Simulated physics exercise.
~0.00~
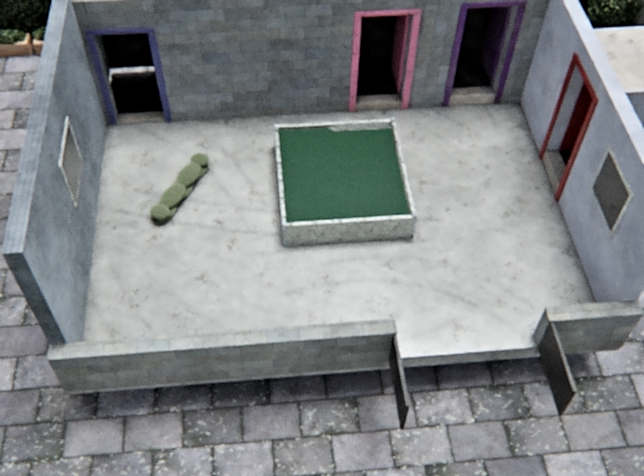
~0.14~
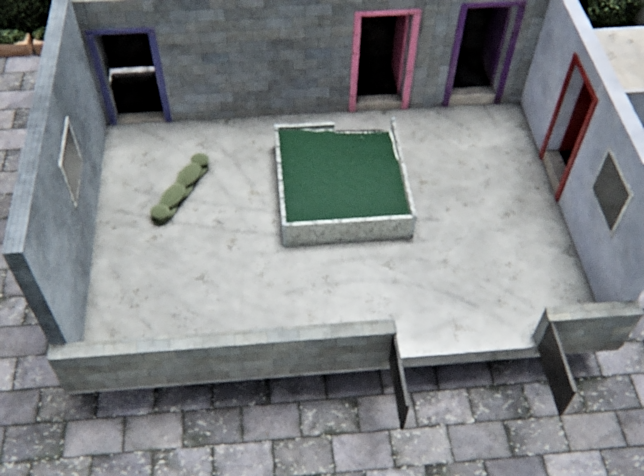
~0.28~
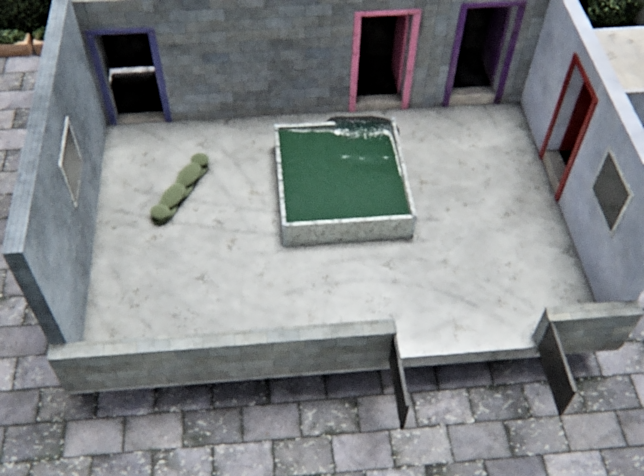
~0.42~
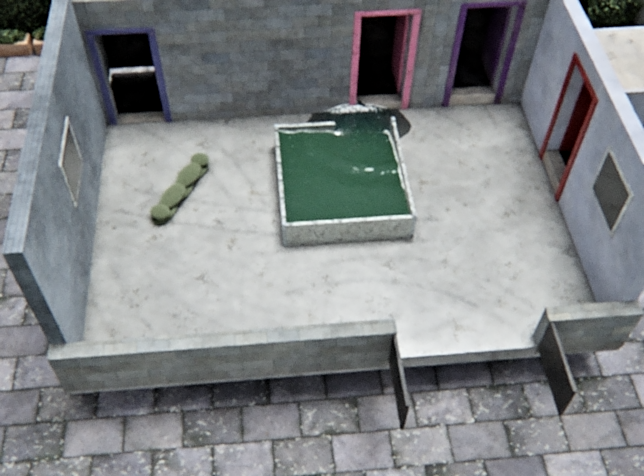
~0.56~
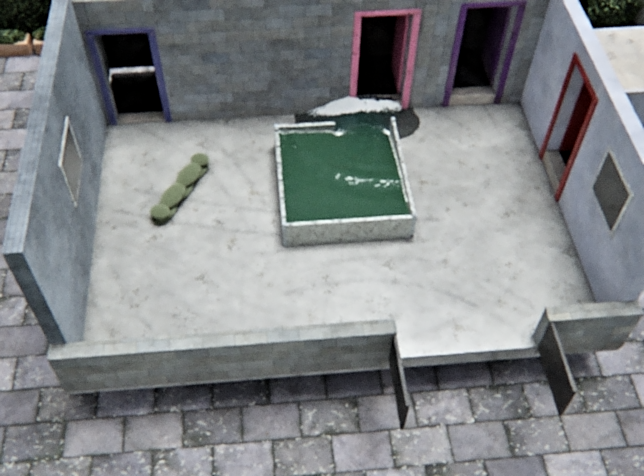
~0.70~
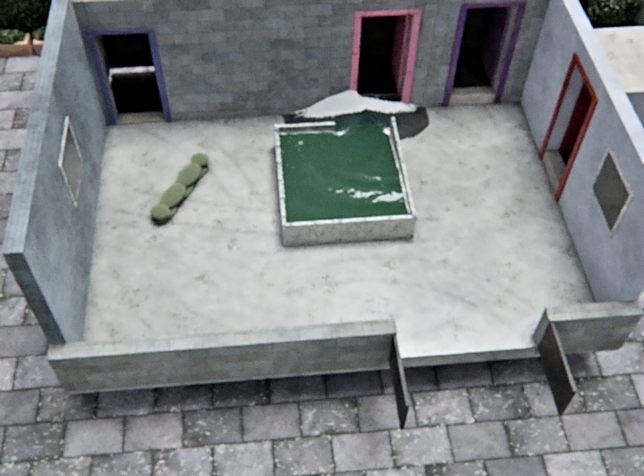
Water poured out over the far side of a square green tank in a walled yard, spreading across the pale floor toward the back wall and pink-framed doorway while ripples crossed the tank's surface.
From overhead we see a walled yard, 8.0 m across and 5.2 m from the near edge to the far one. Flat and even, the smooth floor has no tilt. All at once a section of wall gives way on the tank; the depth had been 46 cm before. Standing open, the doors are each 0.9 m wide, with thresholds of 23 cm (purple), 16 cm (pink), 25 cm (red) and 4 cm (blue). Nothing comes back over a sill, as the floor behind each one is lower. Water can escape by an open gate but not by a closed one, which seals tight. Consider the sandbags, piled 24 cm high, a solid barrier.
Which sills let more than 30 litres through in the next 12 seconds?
Result: Purple door: Fails to top it, pink door: Tops it, red door: Fails to top it, blue door: Tops it.
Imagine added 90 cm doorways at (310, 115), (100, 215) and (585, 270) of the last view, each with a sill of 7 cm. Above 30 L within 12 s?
So, in the order given, it's beyond the mark, then shy of the mark, then shy of the mark.
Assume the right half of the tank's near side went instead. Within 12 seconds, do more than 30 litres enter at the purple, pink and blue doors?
Then purple would come out on the low side, pink on the low side and blue on the low side.
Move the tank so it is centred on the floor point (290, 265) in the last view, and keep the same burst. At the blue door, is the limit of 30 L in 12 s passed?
Then, at blue, it's too much.
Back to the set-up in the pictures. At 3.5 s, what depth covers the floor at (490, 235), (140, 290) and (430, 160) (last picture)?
Spot by spot: Some 0, 0, then 1 cm.
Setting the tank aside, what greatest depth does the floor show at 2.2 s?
Max around 34 cm.
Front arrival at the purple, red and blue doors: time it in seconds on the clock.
Times: Purple 1.2 seconds, red 2.4 seconds, blue 2.2 seconds.
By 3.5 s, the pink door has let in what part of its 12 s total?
By then it's near 90% of the total.
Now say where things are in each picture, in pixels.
In the first picture, still water, 46 cm deep, in the tank at (342, 172).
In the second picture, water pours out on the tank's far side and has run 0.6 m, to a hidden place; typically 7 cm deep outside, 46 cm at the tank's back.
In the third picture, the front is at a hidden place, 0.8 m from the gap on the tank's far side; 0.7 m2 of floor is under water; 46 cm left at the back of the tank.
In the fourth picture, water pours out on the tank's far side and has run 1.1 m, to (318, 114); typically 8 cm deep outside, 46 cm at the tank's back.
In the fifth picture, the front is at (302, 115), 1.4 m from the gap on the tank's far side; 1.5 m2 of floor is under water; 46 cm left at the back of the tank.
In the sixth picture, the front is at (286, 116), 1.6 m from the gap on the tank's far side; 1.7 m2 of floor is under water; 46 cm left at the back of the tank.
After 1.4 s water covers 10 % of the floor and is deepest (36 cm) near (355, 114); purple door 4 cm at the sill, 0 L in, pink door 32 cm at the sill, 45 L in, red door not reached, blue door not reached.
After 2.2 s water covers 20 % of the floor and is deepest (34 cm) near (355, 114); purple door 6 cm at the sill, 0 L in, pink door 31 cm at the sill, 120 L in, red door not reached, blue door not reached.
After 3.5 s water covers 35 % of the floor and is deepest (24 cm) near (355, 114); purple door 5 cm at the sill, 0 L in, pink door 23 cm at the sill, 188 L in, red door 9 cm at the sill, 0 L in, blue door 3 cm at the sill, 0 L in.
After 7.0 s water covers 70 % of the floor and is deepest (14 cm) near (355, 114); purple door 7 cm at the sill, 0 L in, pink door 13 cm at the sill, 214 L in, red door 7 cm at the sill, 0 L in, blue door 8 cm at the sill, 34 L in.
After 12.0 s water covers 90 % of the floor and is deepest (8 cm) near (355, 114); purple door 5 cm at the sill, 0 L in, pink door 8 cm at the sill, 214 L in, red door 4 cm at the sill, 0 L in, blue door 6 cm at the sill, 65 L in.
